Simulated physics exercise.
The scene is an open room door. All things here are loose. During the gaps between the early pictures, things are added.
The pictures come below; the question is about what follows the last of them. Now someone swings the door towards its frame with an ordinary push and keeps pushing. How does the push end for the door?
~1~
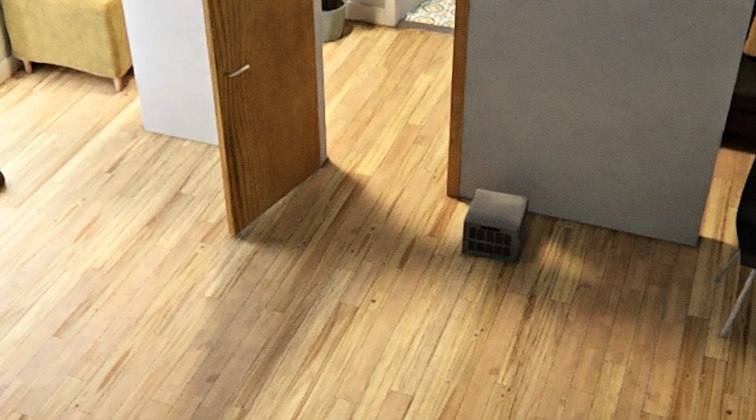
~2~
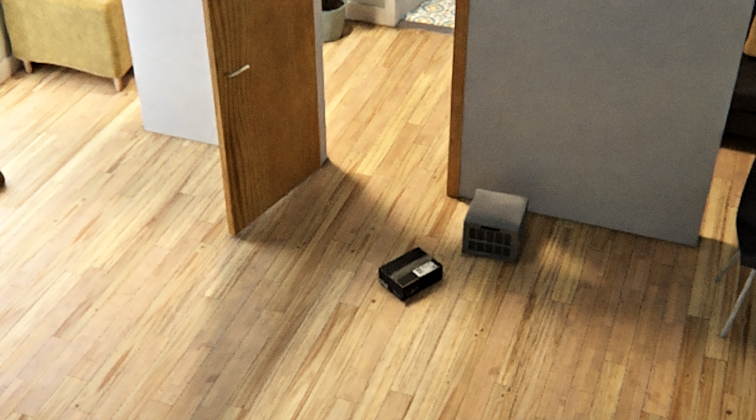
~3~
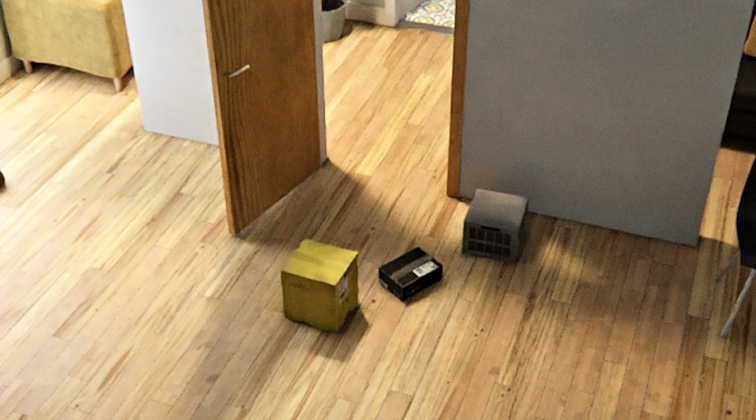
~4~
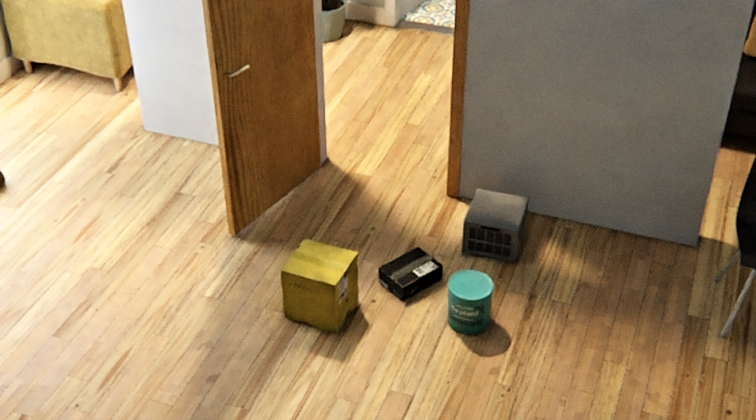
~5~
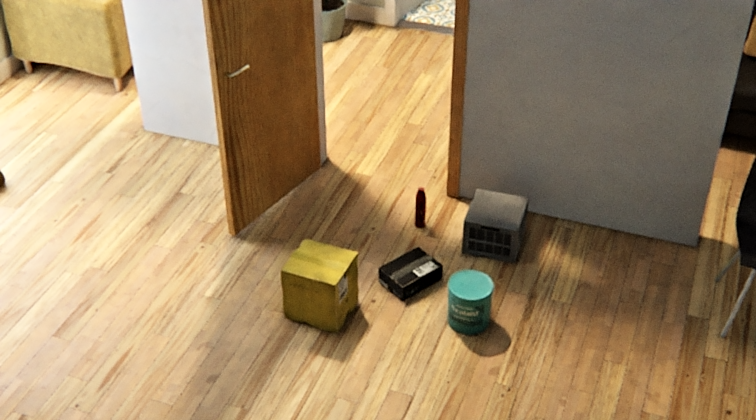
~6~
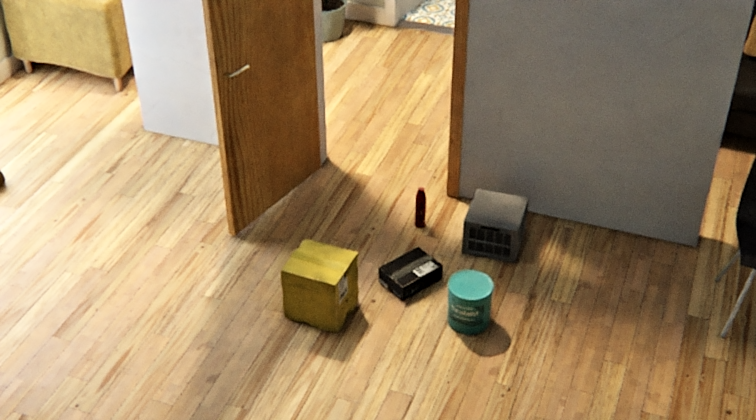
The door closes completely.
Then, 1.20 s past the last view, door 55° open.
Then, 1.90 s past the last view, door 12° open; red bottle rocked 33° from its first pose near (444, 197).
Finally, door 0° open; down or leaning hard on the floor, red bottle; the other 4 still in place. Final places as the last picture's camera would see them, red bottle near (455, 203).
